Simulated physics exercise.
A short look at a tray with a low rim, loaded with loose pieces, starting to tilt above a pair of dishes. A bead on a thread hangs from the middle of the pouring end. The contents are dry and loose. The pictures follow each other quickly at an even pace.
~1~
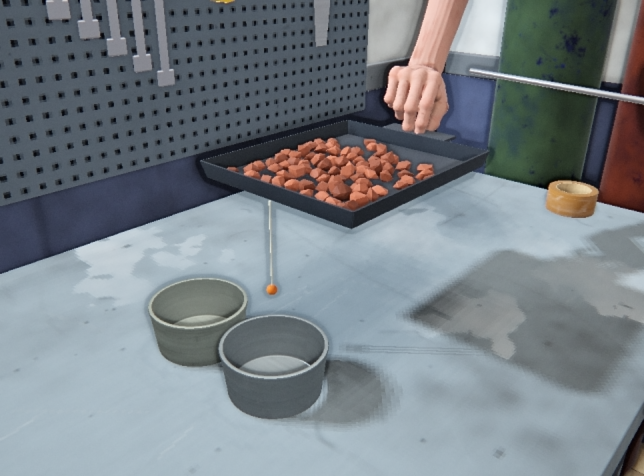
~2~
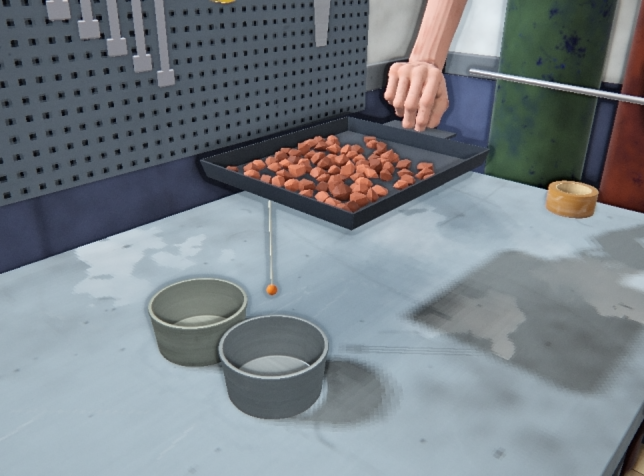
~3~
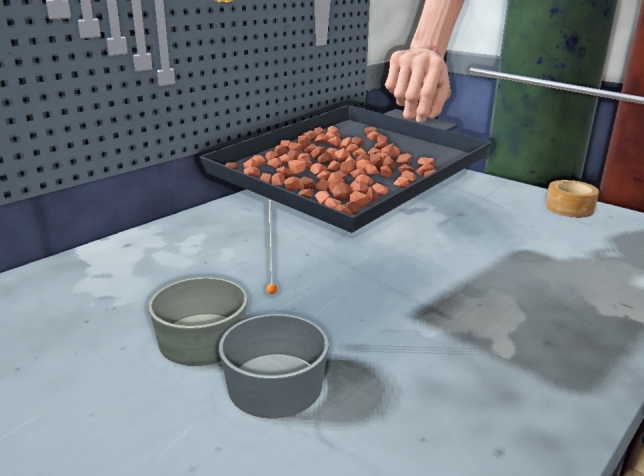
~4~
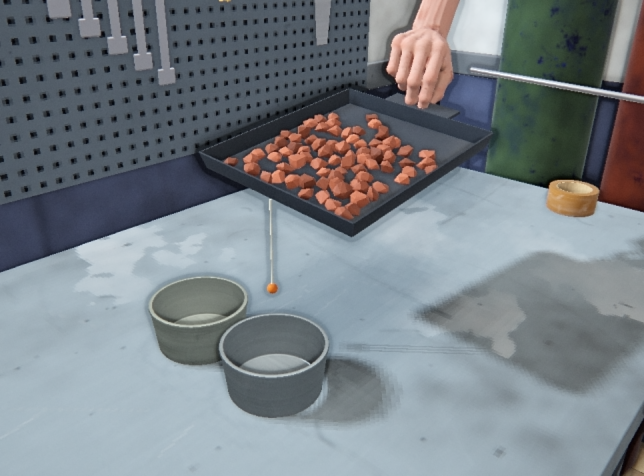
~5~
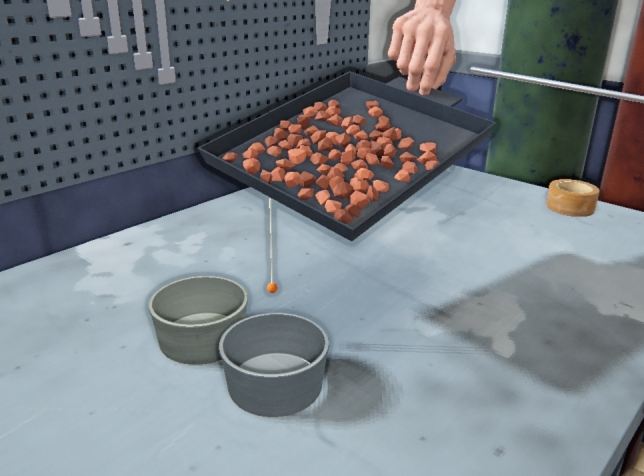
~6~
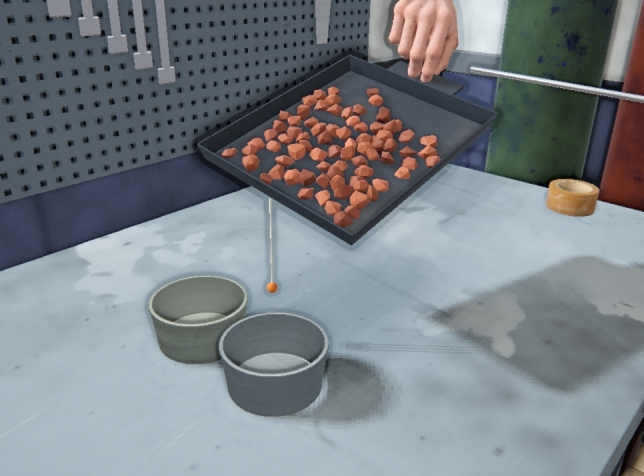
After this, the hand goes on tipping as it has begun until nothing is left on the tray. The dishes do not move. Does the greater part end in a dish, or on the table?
Caught overall: Only the smaller part.
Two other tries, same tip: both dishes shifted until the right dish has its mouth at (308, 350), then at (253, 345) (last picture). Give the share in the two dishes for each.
In turn 60 and 10 in a hundred.
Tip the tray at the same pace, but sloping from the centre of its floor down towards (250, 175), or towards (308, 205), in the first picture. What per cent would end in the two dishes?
Near 30 % and 70 %.
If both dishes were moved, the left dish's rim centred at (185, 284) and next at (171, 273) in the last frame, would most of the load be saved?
In turn: Under half; below a half.
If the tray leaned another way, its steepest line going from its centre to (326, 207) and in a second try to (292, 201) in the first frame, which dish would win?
One: The dish on the right. Two: The right one.
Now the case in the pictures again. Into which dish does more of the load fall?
That is the right dish.
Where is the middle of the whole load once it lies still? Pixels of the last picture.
At about (332, 383).
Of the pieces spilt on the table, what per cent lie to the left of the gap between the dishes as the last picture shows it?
Close to 0 per cent.
Soon after the last picture, tray tipped steeply; nearly all on the tray; a stray few in the air.
A little later, tray tipped right over; about a quarter on the tray; about a third in the right dish; about a third outside both; a small part in the air.
Later still, tray tipped past a quarter turn; about a third in the right dish; about two thirds outside both.
At rest, tray tipped past a quarter turn; about a third in the right dish; none in the left dish; about two thirds outside both.
